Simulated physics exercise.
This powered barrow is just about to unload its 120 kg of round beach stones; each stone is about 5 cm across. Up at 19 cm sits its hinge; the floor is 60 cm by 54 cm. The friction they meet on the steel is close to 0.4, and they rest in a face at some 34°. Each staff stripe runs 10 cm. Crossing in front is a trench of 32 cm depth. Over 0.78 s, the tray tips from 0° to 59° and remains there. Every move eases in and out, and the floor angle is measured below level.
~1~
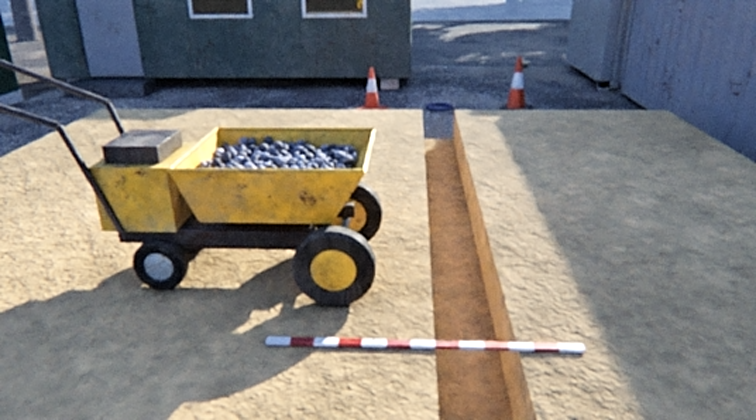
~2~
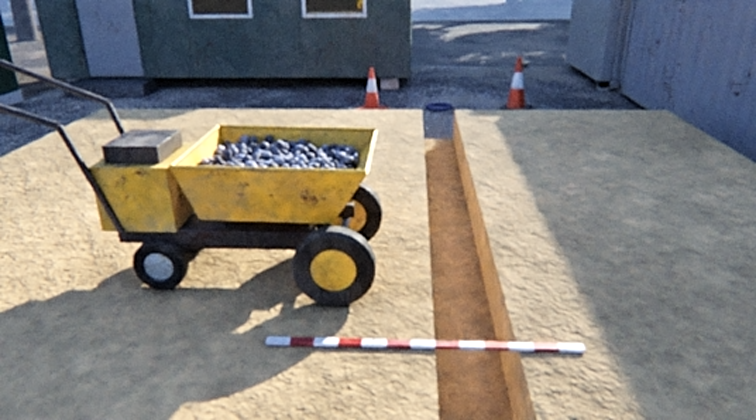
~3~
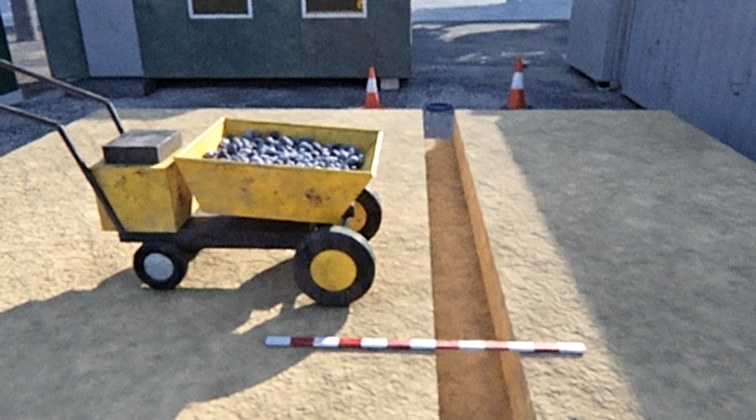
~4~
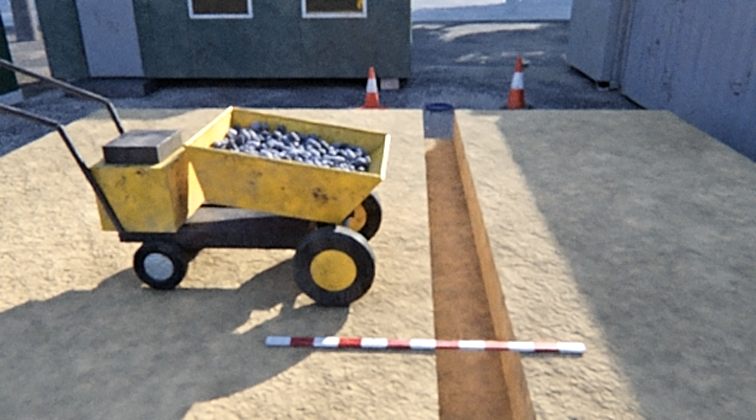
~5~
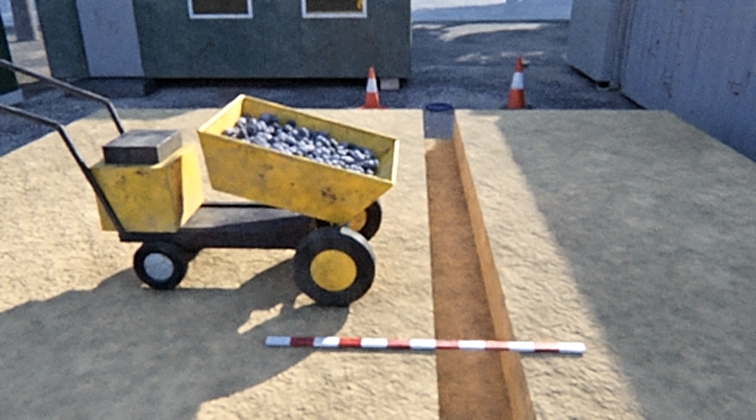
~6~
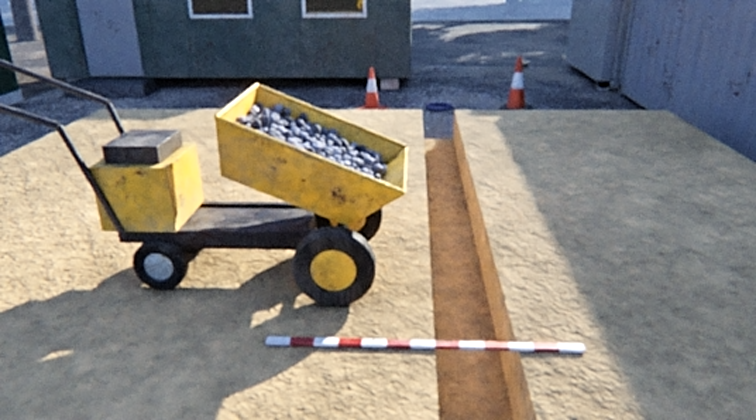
On a sandy yard, a yellow barrow's tray of dark stones tilts steadily toward the right.
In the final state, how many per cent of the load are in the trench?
About 48 per cent are in the trench in the final state.
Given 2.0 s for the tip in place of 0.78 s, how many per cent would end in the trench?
That would give about 65 percent.
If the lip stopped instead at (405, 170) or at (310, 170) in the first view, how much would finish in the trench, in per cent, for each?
I'd expect some 20 per cent, then some 50.
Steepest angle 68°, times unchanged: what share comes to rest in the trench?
I'd guess some 70 in a hundred.
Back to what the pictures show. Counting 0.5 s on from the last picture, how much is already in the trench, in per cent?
Approx. 10 % of the load.
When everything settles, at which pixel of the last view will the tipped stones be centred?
(477, 317).
Then, 0.2 s after the last picture the floor is at 49°, 100 % in the tray; the foremost stones are at (415, 202).
Then, 0.5 s after the last picture the floor is at 59°, 89 % in the tray, 11 % in the trench; the foremost stones are at (491, 255).
Then, 0.9 s after the last picture the floor is at 59°, 51 % in the tray, 32 % in the trench, 18 % past the trench; the foremost stones are at (581, 270).
Then, 2.9 s after the last picture the floor is at 59°, 34 % in the tray, 48 % in the trench, 18 % past the trench; the foremost stones are at (689, 263).
